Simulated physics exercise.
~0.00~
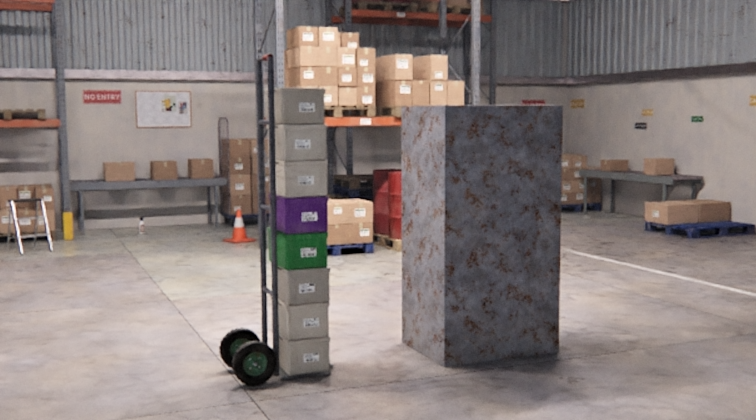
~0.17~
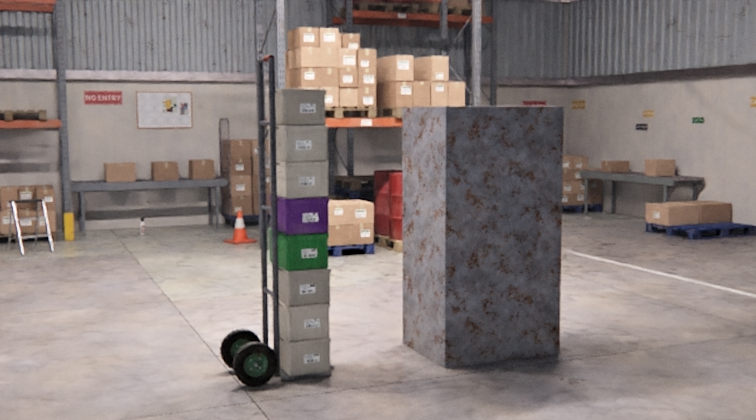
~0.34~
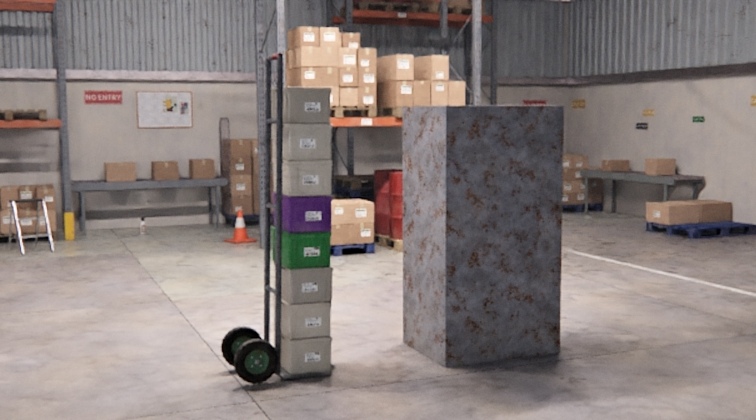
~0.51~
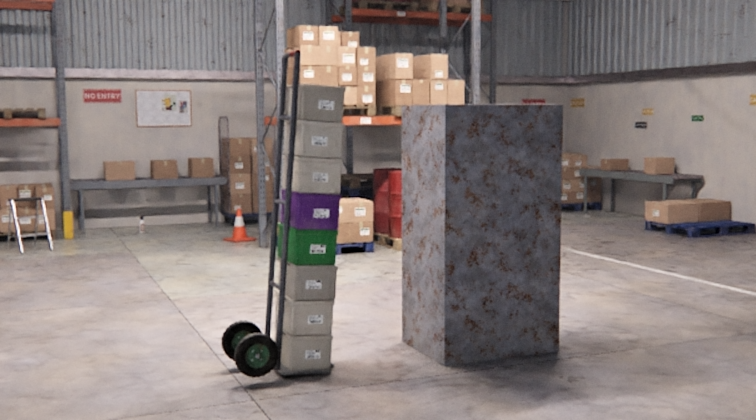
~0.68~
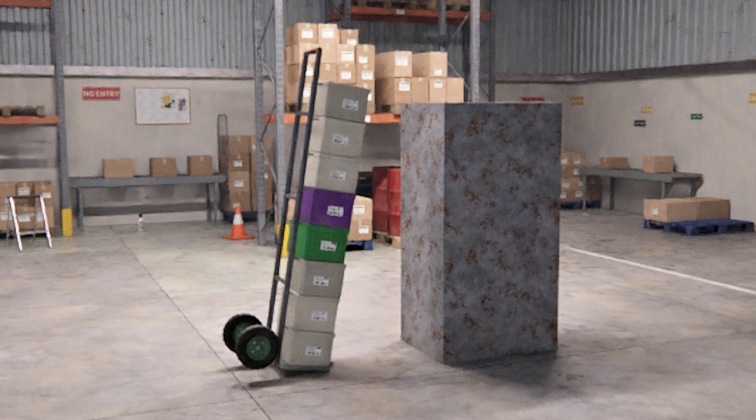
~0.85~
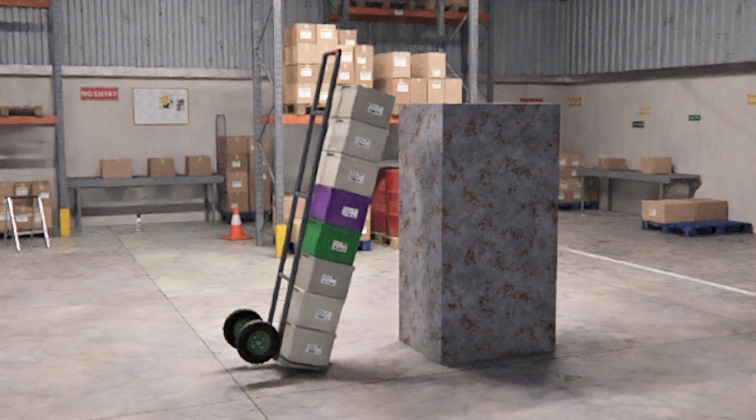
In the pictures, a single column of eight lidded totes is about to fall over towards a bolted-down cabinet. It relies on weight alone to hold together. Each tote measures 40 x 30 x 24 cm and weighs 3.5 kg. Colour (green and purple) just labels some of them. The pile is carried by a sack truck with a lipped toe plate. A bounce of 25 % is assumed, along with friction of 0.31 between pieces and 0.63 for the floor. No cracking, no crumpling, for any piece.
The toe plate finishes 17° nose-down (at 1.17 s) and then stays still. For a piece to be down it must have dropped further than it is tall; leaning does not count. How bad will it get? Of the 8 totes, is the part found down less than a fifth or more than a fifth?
The part found down is under a fifth.
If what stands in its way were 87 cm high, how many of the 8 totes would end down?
6.
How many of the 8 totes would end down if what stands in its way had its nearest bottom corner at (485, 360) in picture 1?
6.
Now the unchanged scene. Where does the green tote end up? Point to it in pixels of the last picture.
End point in last frame: Roughly (365, 250).
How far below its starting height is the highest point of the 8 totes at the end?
Some 5 cm lower.
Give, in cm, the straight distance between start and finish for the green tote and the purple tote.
Green 50, purple 60.
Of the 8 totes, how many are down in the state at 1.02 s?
By then, 0.
After 0.91 s, none of the 8 totes down, 8 disturbed; purple tote 19° from how it stood; green tote 19° from how it stood.
After 1.02 s, none of the 8 totes down, 8 disturbed; purple tote 24° from how it stood; green tote 24° from how it stood.
After 1.22 s, none of the 8 totes down, 8 disturbed; green tote 29° from how it stood; purple tote 29° from how it stood, 8 cm lower.
In the end (2.2 s), none of the 8 totes down, 8 disturbed; green tote 30° from how it stood; purple tote 30° from how it stood, 11 cm lower. That is 0 per cent. From the last view, middles, green tote near (365, 250), purple tote near (382, 221).
